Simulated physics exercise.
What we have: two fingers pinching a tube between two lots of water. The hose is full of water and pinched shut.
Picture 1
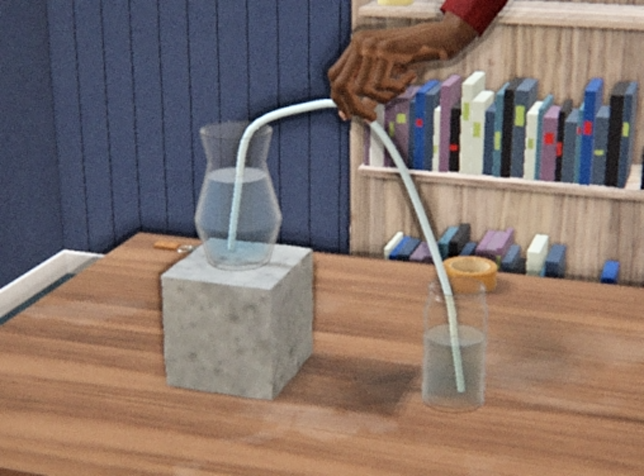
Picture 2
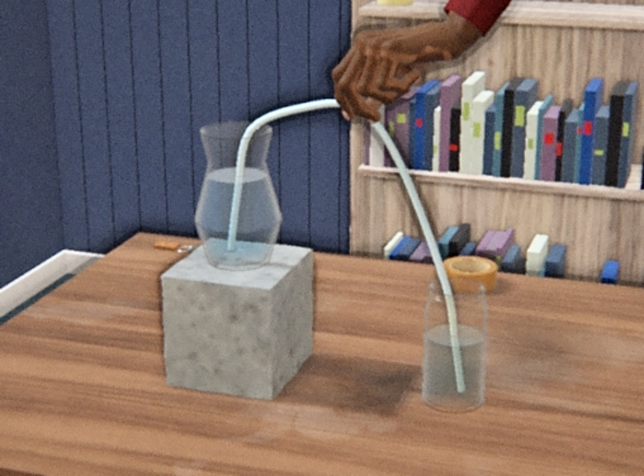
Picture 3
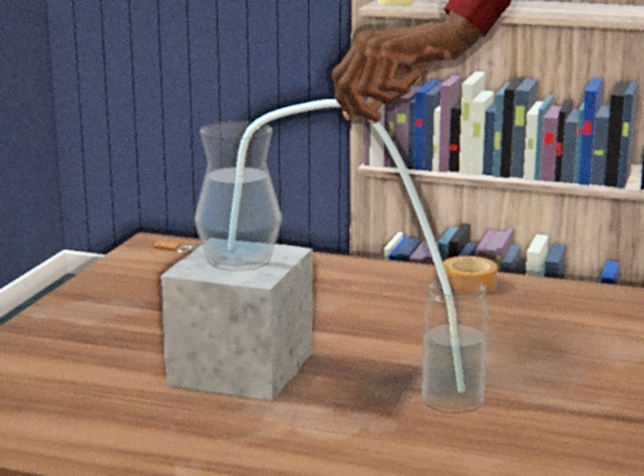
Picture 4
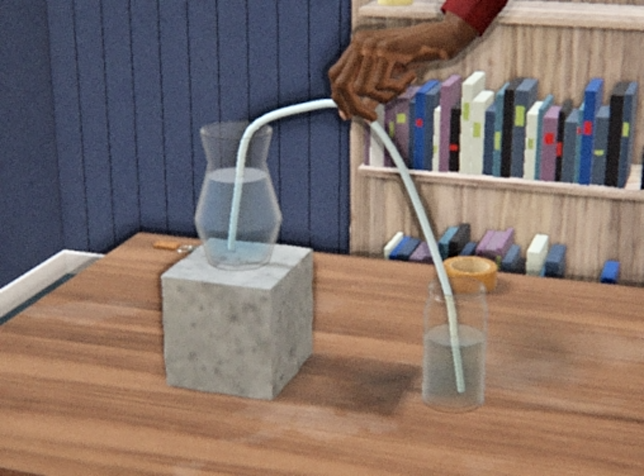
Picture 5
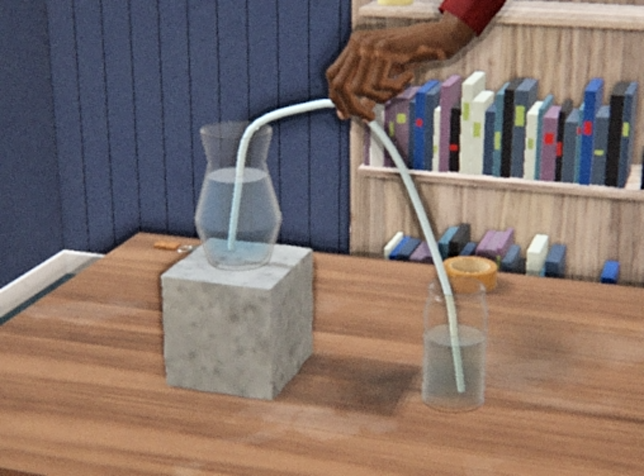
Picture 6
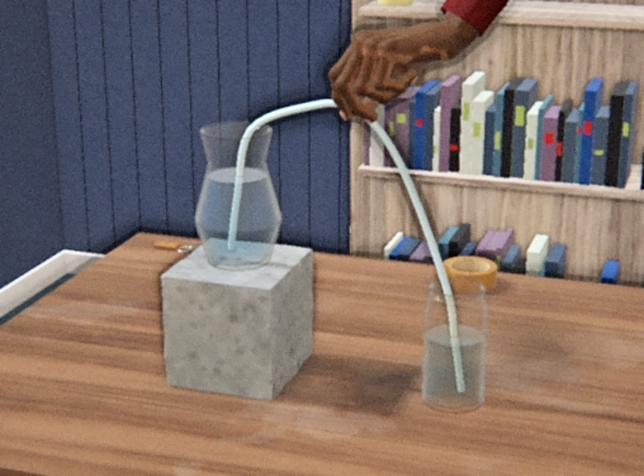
A hand pinched a pale, bent hose running from a water-filled vase on a gray block to a partly filled jar on the wooden table, and nothing visibly moved, with both water levels unchanged.
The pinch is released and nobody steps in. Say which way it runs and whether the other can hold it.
The water goes towards the right one; the receiving one runs over.
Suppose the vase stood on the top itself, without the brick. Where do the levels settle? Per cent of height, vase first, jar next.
About 55 and 65 per cent.
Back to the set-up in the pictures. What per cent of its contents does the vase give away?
I make it 90 per cent.
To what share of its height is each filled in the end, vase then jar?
About 10 and 100 per cent.
Soon after, the vase is about half full; the jar is nearly full.
Later, the vase is about a quarter full; the jar is full to the brim; some has gone over the lower rim.
In the end, the vase is nearly empty; the jar is full to the brim; some has gone over the lower rim.
